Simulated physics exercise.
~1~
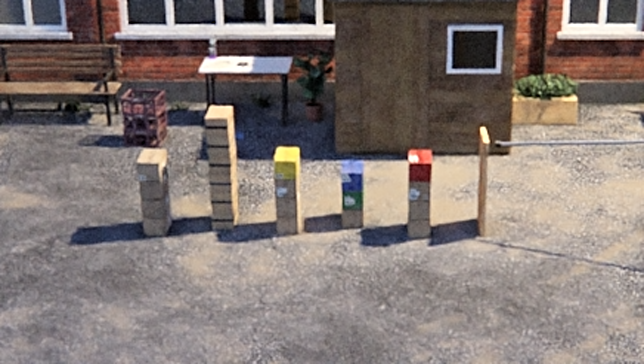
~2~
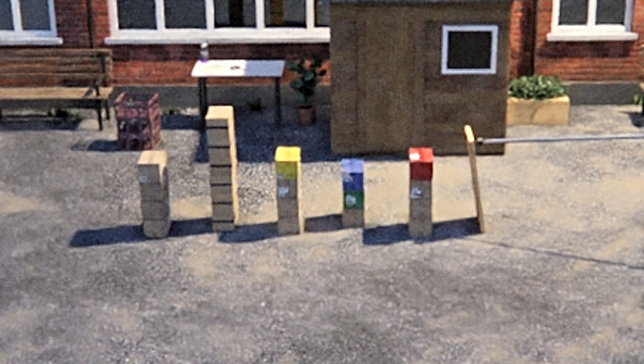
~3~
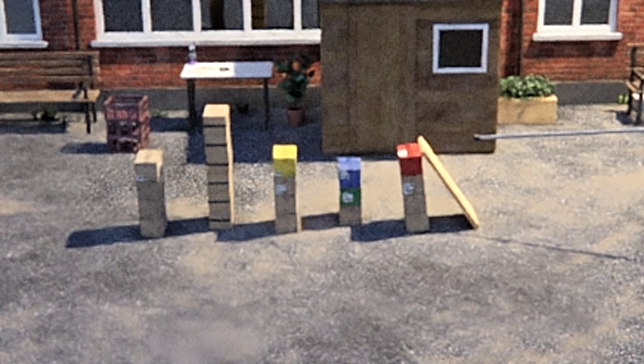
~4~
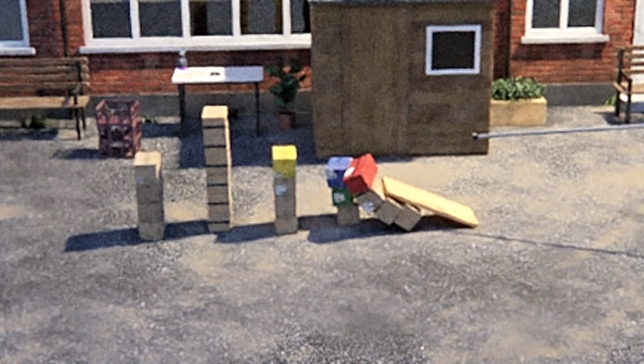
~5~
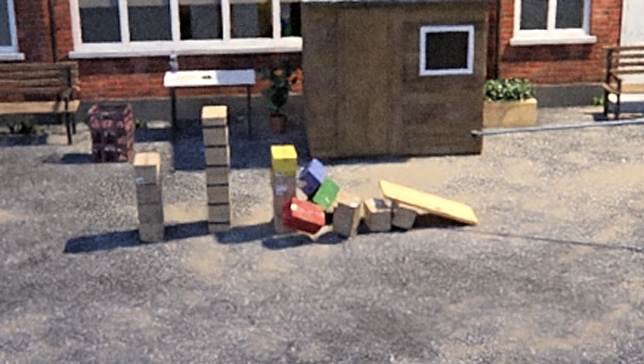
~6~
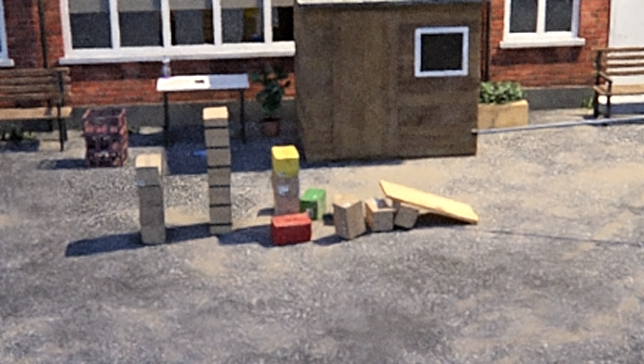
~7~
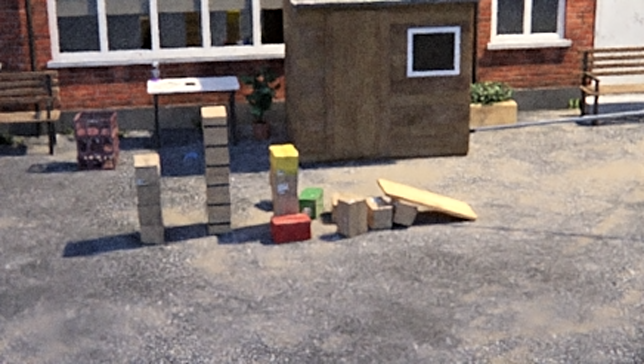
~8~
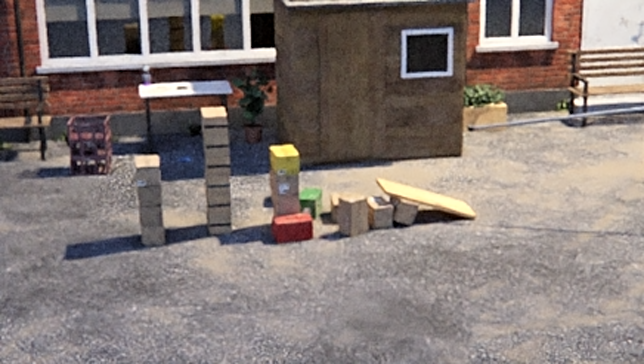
Gravel yard with a pole tipping a board leftward, toppling the red-topped and blue-and-green stacks while the yellow-topped stack stays standing.
